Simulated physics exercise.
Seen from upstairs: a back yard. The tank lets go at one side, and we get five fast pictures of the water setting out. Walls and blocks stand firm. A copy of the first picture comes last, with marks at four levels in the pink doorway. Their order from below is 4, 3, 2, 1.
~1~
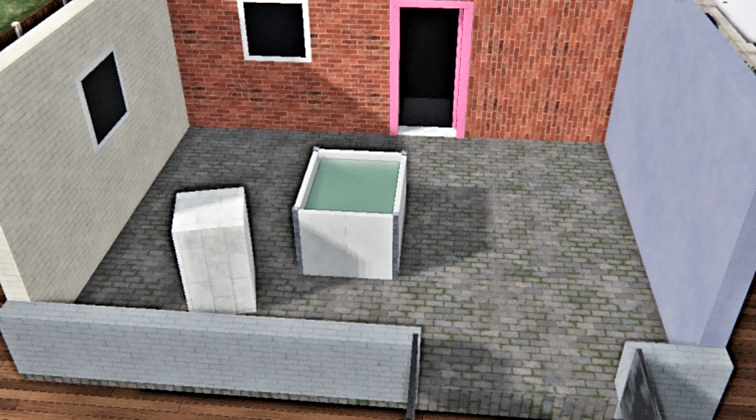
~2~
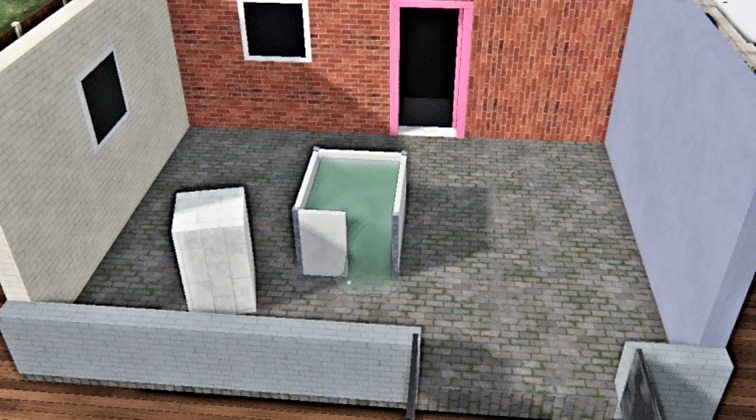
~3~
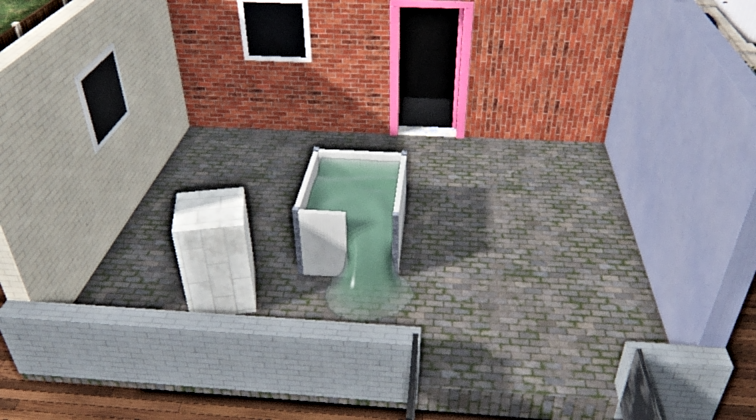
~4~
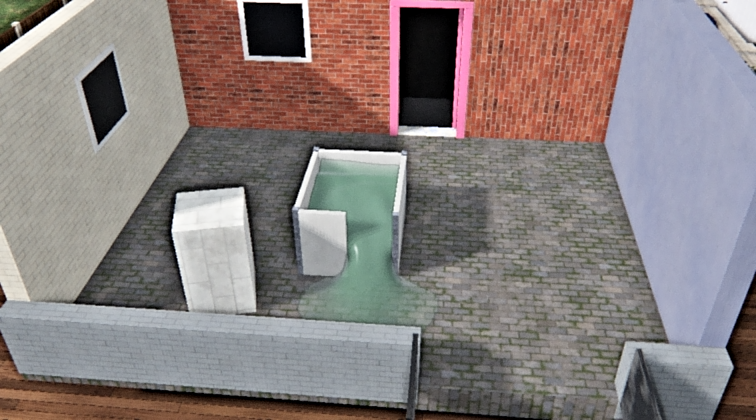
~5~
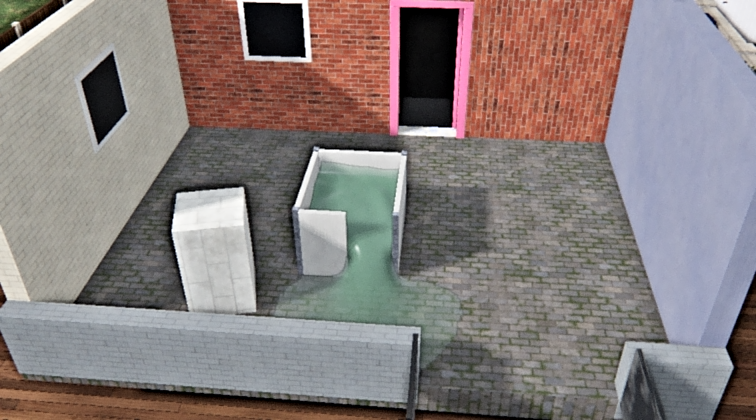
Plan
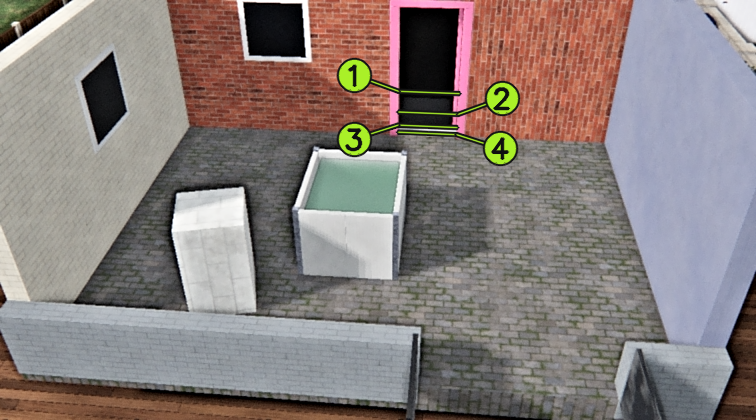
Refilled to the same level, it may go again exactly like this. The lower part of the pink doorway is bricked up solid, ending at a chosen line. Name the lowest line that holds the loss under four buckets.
4 is the one.
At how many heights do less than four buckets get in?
All four.
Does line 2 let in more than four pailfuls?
No, not at all.
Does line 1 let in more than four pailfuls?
No, that is safe.
In lime, 1 at (428, 92); 2 at (428, 113); 3 at (427, 126); 4 at (427, 133); from the bottom up 4, 3, 2, 1.
If 1 is chosen, nothing gets over.
If 2 is chosen, nothing gets over.
If 3 is chosen, nothing gets over.
If 4 is chosen, nothing gets over.
